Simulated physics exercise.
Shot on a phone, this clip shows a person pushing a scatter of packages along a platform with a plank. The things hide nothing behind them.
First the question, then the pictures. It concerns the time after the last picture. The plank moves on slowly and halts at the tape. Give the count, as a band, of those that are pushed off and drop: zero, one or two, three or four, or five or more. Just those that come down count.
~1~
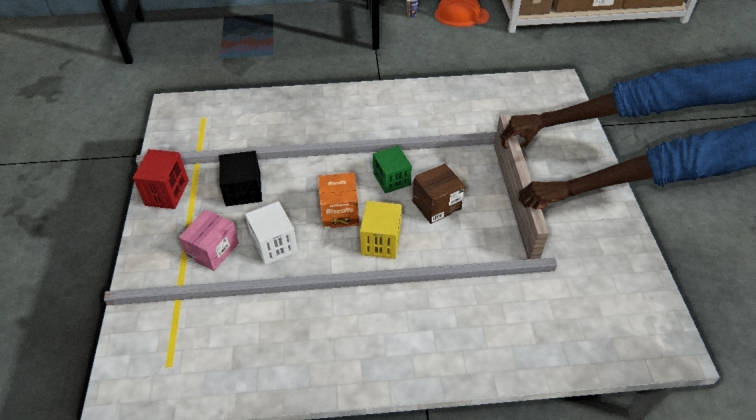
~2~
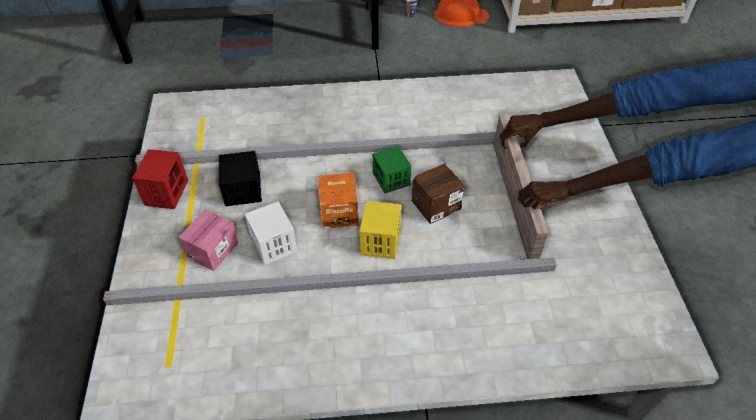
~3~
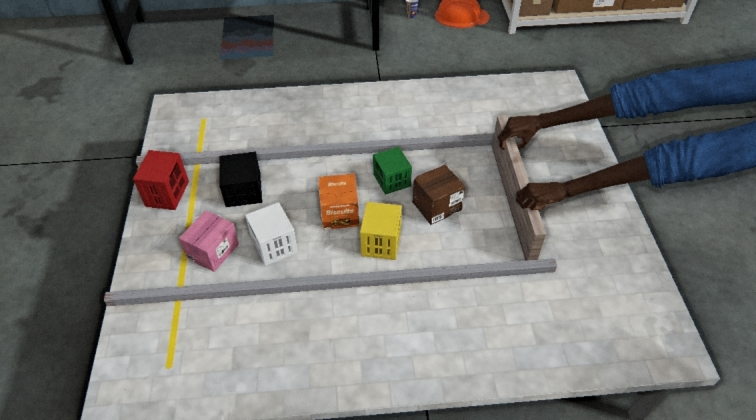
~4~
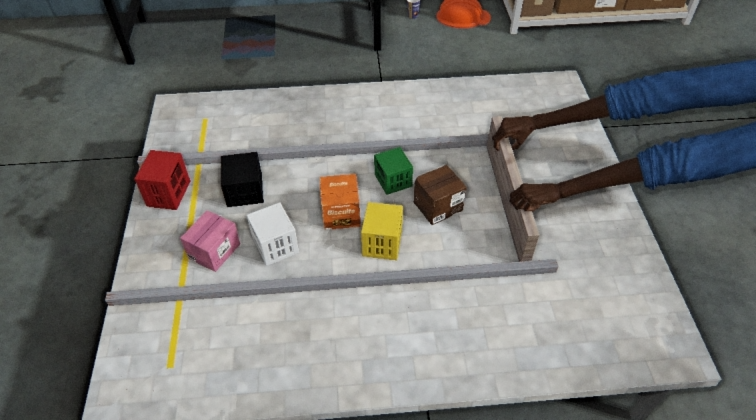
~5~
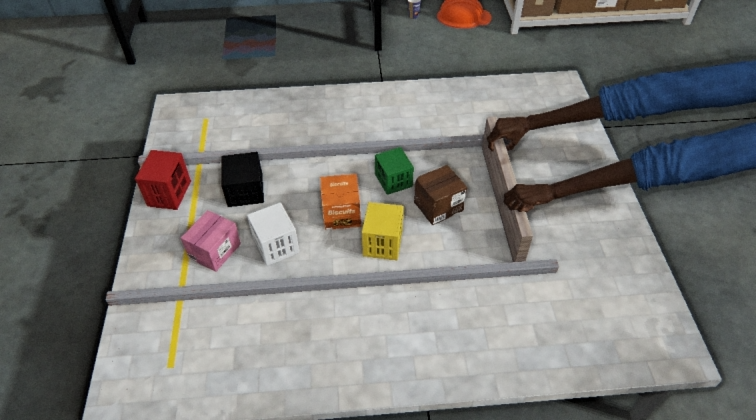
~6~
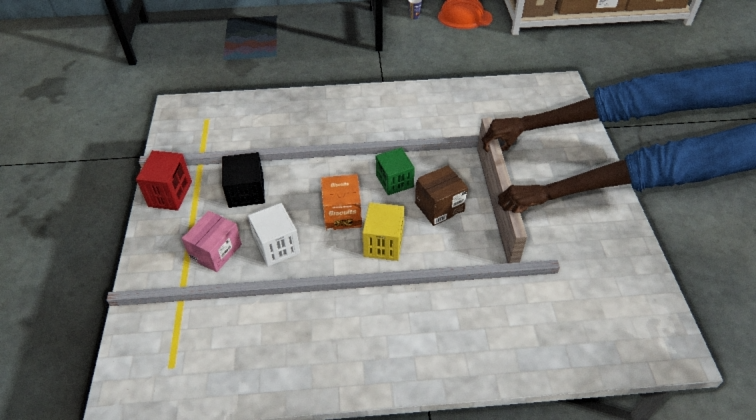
Lost: One or two.
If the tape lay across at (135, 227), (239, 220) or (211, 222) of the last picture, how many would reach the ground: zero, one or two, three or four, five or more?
In the order of the places given: More than four; zero; either one or two.
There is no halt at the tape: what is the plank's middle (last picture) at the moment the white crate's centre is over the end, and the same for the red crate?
(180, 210) and then (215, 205), give or take.
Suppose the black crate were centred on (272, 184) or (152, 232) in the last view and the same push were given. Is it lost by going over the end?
In turn it stays on; goes over.
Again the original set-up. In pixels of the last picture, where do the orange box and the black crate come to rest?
First (130, 216), then (142, 183).
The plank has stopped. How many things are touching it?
It's 3 of them.
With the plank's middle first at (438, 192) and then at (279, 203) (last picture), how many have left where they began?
Counting first: 1, next 7.
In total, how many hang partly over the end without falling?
It would come to 3.
Soon after, none off yet; red crate at rest near (165, 180); pink parcel at rest near (213, 241); black crate at rest near (244, 180).
After that, none off yet; red crate at rest near (165, 180); pink parcel displaced a little near (200, 241); black crate moving near (241, 180).
In the end, the number that fall off is one or two; gone, pink parcel and red crate.
